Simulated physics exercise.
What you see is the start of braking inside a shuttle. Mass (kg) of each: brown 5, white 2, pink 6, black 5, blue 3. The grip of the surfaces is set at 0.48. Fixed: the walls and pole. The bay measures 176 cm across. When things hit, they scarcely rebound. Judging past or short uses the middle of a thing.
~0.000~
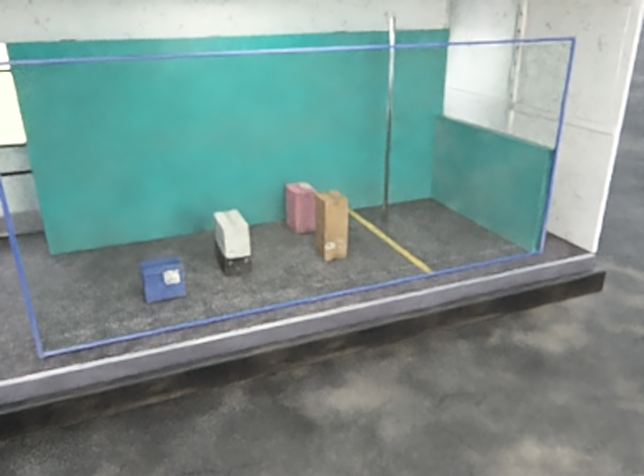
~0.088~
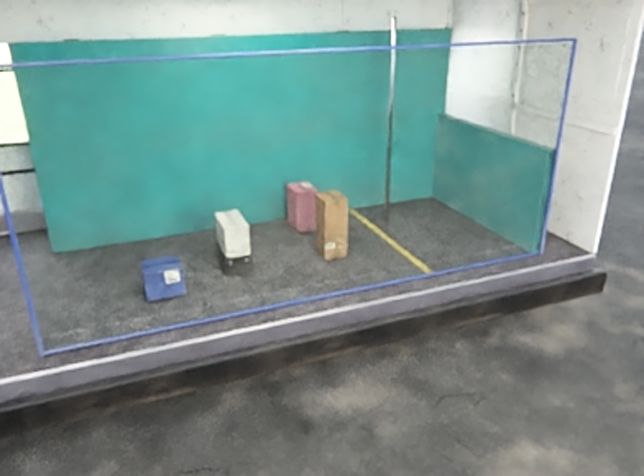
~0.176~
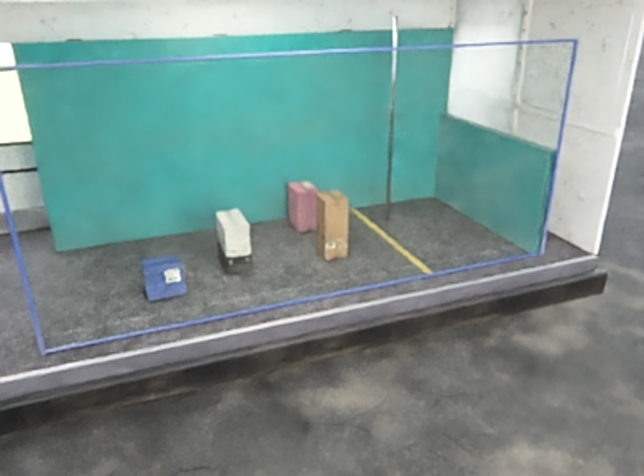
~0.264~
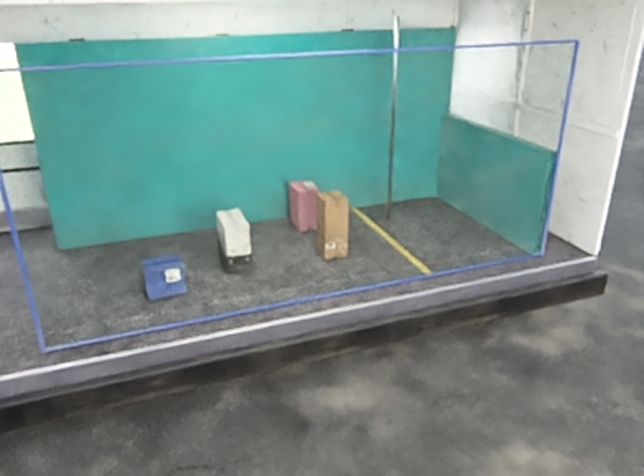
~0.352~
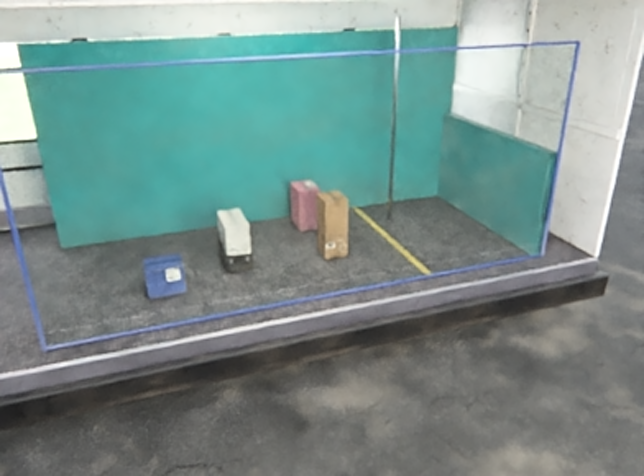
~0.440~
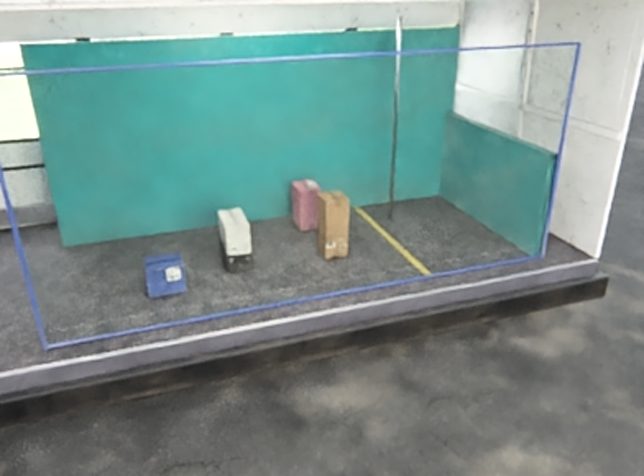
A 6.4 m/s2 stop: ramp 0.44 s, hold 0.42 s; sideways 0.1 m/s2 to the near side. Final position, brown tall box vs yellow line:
I expect it to come to rest over the line.
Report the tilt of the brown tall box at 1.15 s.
It is tilted some 90°.
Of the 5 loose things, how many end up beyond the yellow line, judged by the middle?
That comes to 1.
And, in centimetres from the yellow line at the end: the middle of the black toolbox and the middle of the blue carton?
Black toolbox, 120 centimetres short; blue carton, 180 centimetres short.
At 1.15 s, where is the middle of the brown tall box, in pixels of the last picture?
Somewhere close to (402, 232).
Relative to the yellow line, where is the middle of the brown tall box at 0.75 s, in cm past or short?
Position: About 50 cm short.
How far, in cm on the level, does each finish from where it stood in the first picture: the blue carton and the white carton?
The blue carton has moved 40 and the white carton 90.
After 0.75 s the brown tall box is 49 cm short of the yellow line, tilted 30°, near (348, 221) in the last picture's view; the white carton 143 cm short of the yellow line, tilted 0°.
After 1.15 s the brown tall box is 8 cm past the yellow line, tilted 90°, near (402, 232) in the last picture's view; the white carton 94 cm short of the yellow line, tilted 55°.
After 1.65 s the brown tall box is 16 cm past the yellow line, tilted 90°, near (409, 231) in the last picture's view; the white carton 67 cm short of the yellow line, tilted 90°.
Final state at 1.9 s, brown tall box crosses the yellow line; white carton stops short of the yellow line; pink pack stops short of the yellow line; black toolbox stops short of the yellow line; blue carton stops short of the yellow line.
